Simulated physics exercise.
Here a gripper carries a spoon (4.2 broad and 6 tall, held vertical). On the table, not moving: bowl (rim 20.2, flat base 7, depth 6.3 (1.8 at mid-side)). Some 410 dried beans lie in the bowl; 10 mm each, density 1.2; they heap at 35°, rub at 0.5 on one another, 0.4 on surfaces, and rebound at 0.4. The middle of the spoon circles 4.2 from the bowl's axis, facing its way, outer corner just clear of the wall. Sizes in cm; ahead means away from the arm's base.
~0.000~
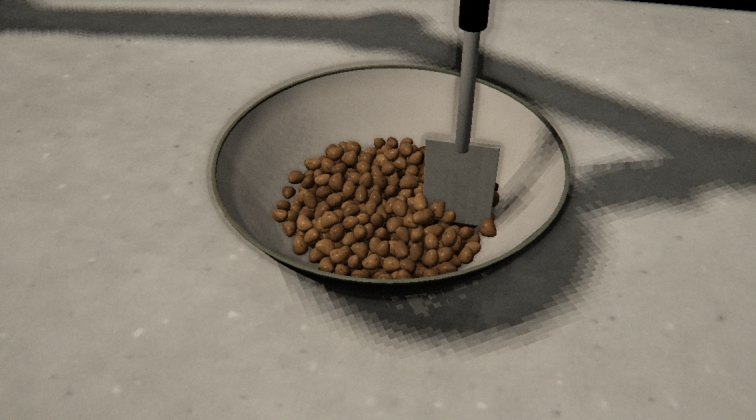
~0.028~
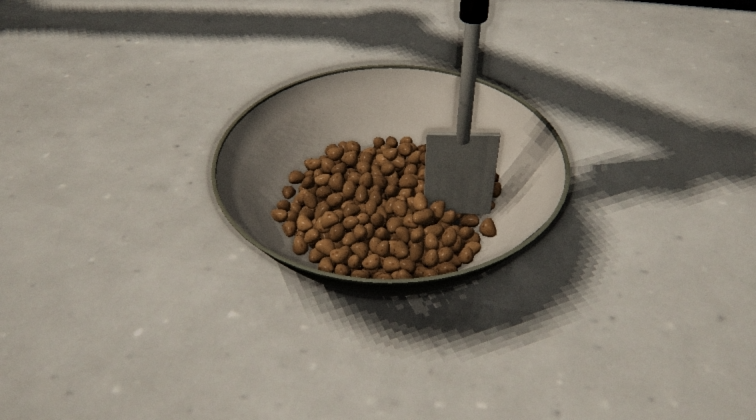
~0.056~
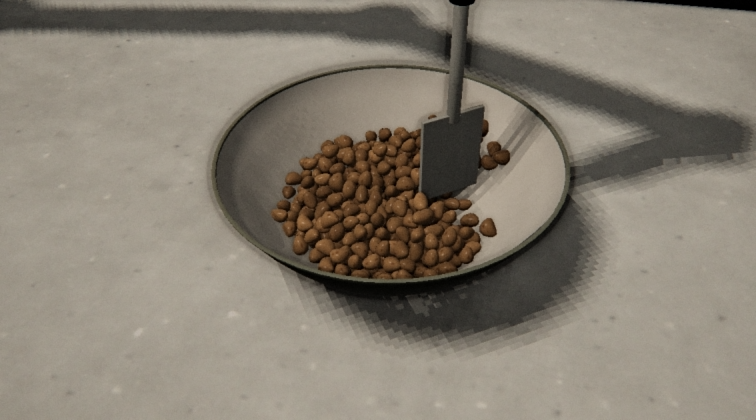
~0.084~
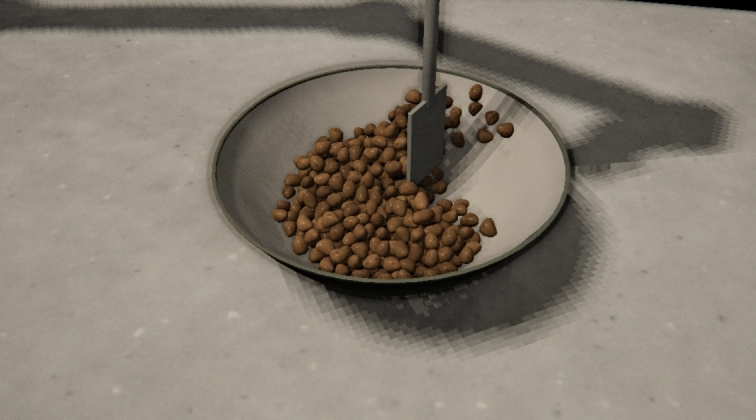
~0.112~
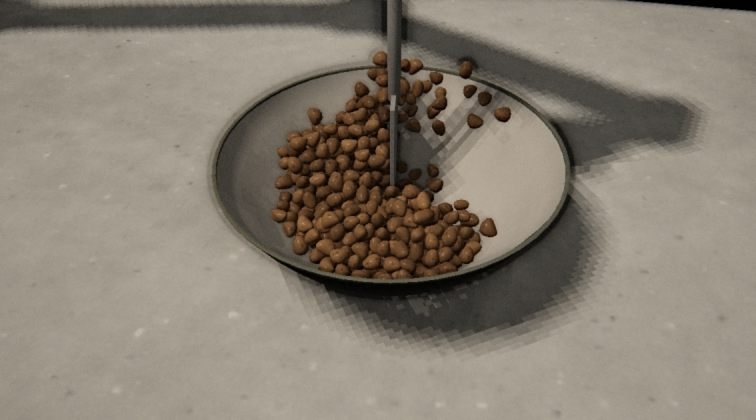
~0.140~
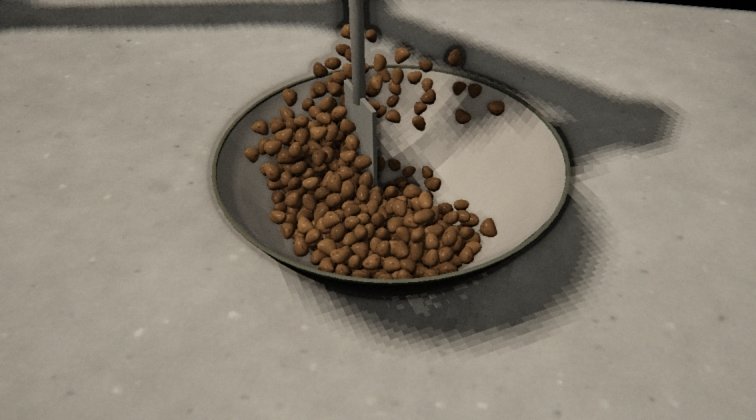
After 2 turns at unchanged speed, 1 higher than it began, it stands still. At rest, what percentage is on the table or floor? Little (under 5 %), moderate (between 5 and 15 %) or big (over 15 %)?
On the table or floor the share is big, over 15 %.
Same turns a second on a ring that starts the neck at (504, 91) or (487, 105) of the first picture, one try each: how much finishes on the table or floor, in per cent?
About 0 and 10 per cent.
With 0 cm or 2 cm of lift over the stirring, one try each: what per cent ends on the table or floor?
Some 35 and 20 per cent.
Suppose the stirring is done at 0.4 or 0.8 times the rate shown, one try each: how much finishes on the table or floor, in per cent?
Some 0 and 15 per cent.
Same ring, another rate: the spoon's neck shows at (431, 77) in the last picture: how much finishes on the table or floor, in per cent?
Some 0 per cent.
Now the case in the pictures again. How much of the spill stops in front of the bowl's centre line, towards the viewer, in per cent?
About 50 per cent.
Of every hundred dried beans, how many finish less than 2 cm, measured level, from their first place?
About 15 per cent.
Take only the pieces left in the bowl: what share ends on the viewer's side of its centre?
Some 50 per cent.
After 0.35 s, 357° round, highest piece 9 above the table; 339 in the bowl, 39 on the table or floor, 35 in flight or on the tool.
After 0.56 s, 225° round, highest piece 7 above the table; 307 in the bowl, 103 on the table or floor, 3 in flight or on the tool.
After 0.87 s, 0° round, highest piece 5 above the table; 306 in the bowl, 107 on the table or floor.
After 1.57 s, 0° round, highest piece 5 above the table; 306 in the bowl, 107 on the table or floor.
At rest, 306 in the bowl, 107 on the table or floor. That is 26 % on the table or floor.
